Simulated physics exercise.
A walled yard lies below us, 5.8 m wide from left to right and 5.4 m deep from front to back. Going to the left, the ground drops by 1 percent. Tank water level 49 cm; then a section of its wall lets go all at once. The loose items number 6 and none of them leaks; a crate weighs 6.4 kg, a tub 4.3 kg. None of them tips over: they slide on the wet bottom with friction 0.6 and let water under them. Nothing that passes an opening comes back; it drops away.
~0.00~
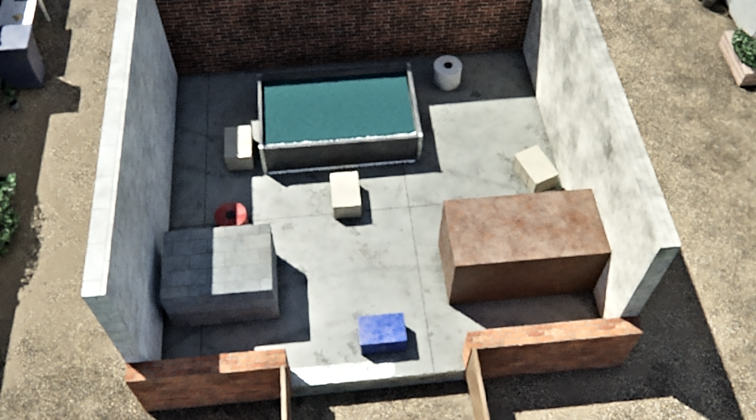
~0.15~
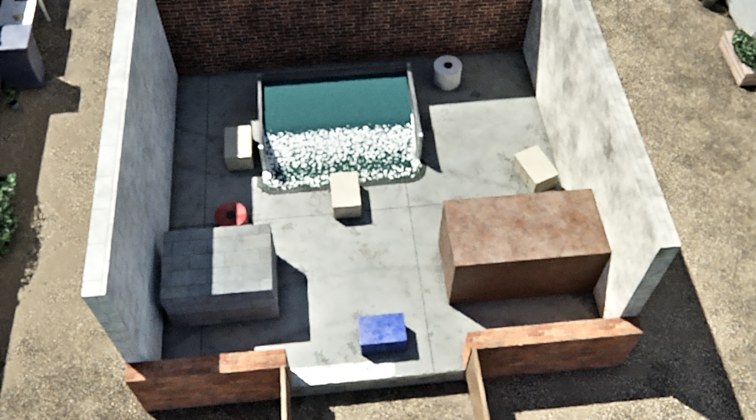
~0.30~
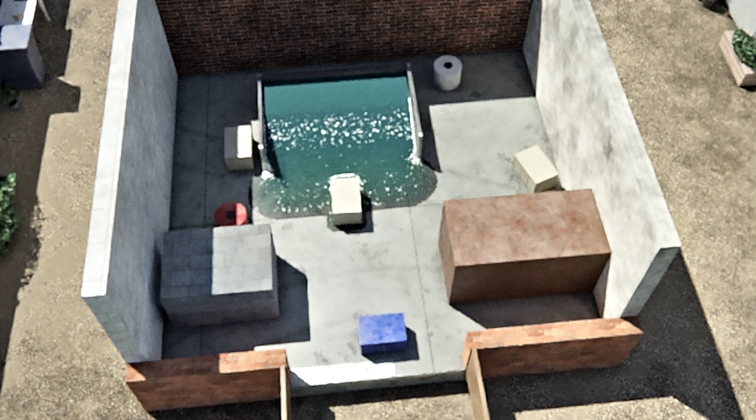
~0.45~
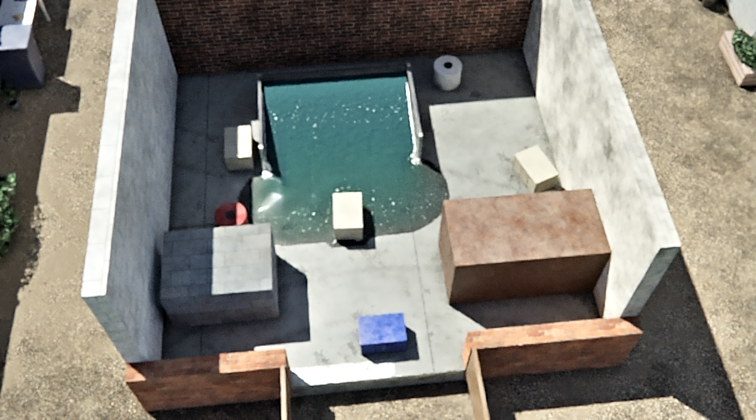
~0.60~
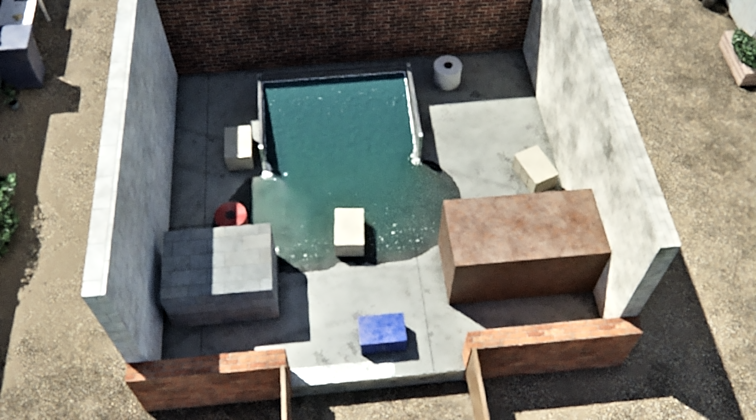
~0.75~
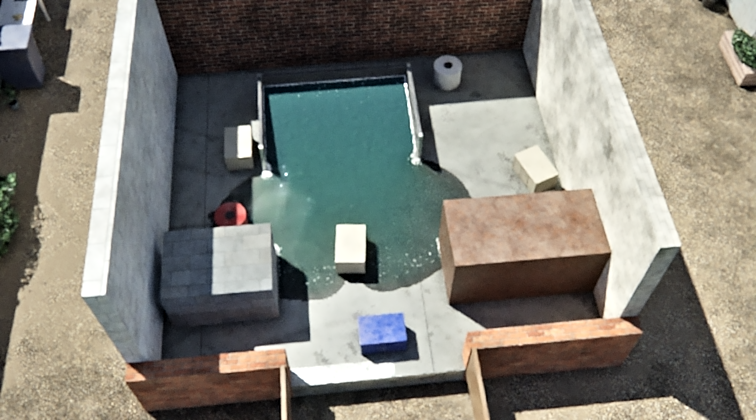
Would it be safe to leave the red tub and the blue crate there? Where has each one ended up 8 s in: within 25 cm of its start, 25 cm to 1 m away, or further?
The red tub ends up well clear of its start, the blue crate ends up well clear of its start.
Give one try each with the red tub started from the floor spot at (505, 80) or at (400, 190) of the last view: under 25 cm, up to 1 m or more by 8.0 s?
Nearly still; swept far.
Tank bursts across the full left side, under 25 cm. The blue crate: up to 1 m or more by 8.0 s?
After that, the blue crate hardly moves.
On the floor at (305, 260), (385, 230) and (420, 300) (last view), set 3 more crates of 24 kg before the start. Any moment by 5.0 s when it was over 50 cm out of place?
In order: Above it, above it, above it.
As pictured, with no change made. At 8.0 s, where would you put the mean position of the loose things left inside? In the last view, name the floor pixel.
It works out to somewhere near (377, 115) on the floor.
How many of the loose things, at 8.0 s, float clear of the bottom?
2.
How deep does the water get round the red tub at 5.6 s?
Close to 6 centimetres.
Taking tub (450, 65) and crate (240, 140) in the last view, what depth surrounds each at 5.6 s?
First roughly 1 cm, second roughly 2 cm.
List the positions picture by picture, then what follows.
The red tub at (231, 215), on the bottom; the blue crate at (382, 328), on the bottom; 3.1 m2 under water; 0 of 6 have shifted, in the first picture.
The red tub at (231, 215) rests on the ground; the blue crate at (382, 328) rests on the ground; 4.2 m2 under water; 0 of 6 have shifted, in the second picture.
The red tub at (231, 215) rests on the ground; the blue crate at (382, 328) rests on the ground; 5.3 m2 under water; 1 of 6 have shifted, in the third picture.
The red tub at (231, 215) rests on the ground; the blue crate at (382, 328) rests on the ground; water covers 6.7 m2; 1 of 6 have shifted, in the fourth picture.
The red tub at (231, 215), on the bottom; the blue crate at (382, 328) rests on the ground; water covers 8.2 m2; 1 of 6 have shifted, in the fifth picture.
The red tub at (230, 215), on the bottom; the blue crate at (382, 328) rests on the ground; 9.6 m2 under water; 1 of 6 have shifted, in the sixth picture.
After 1.6 s the red tub is near (179, 226), 0.7 m from its start, afloat; the blue crate has gone out; 1 of 6 are out; 2 afloat.
After 3.6 s the red tub is near (209, 120), 1.8 m from its start, aground; the blue crate has gone out; 2 of 6 are out; 0 afloat.
After 5.6 s the red tub is near (220, 65), 2.9 m from its start, afloat; the blue crate has gone out; 2 of 6 are out; 1 afloat.
After 8.0 s the red tub is near (294, 66), 3.0 m from its start, afloat; the blue crate has gone out; 2 of 6 are out; 2 afloat.
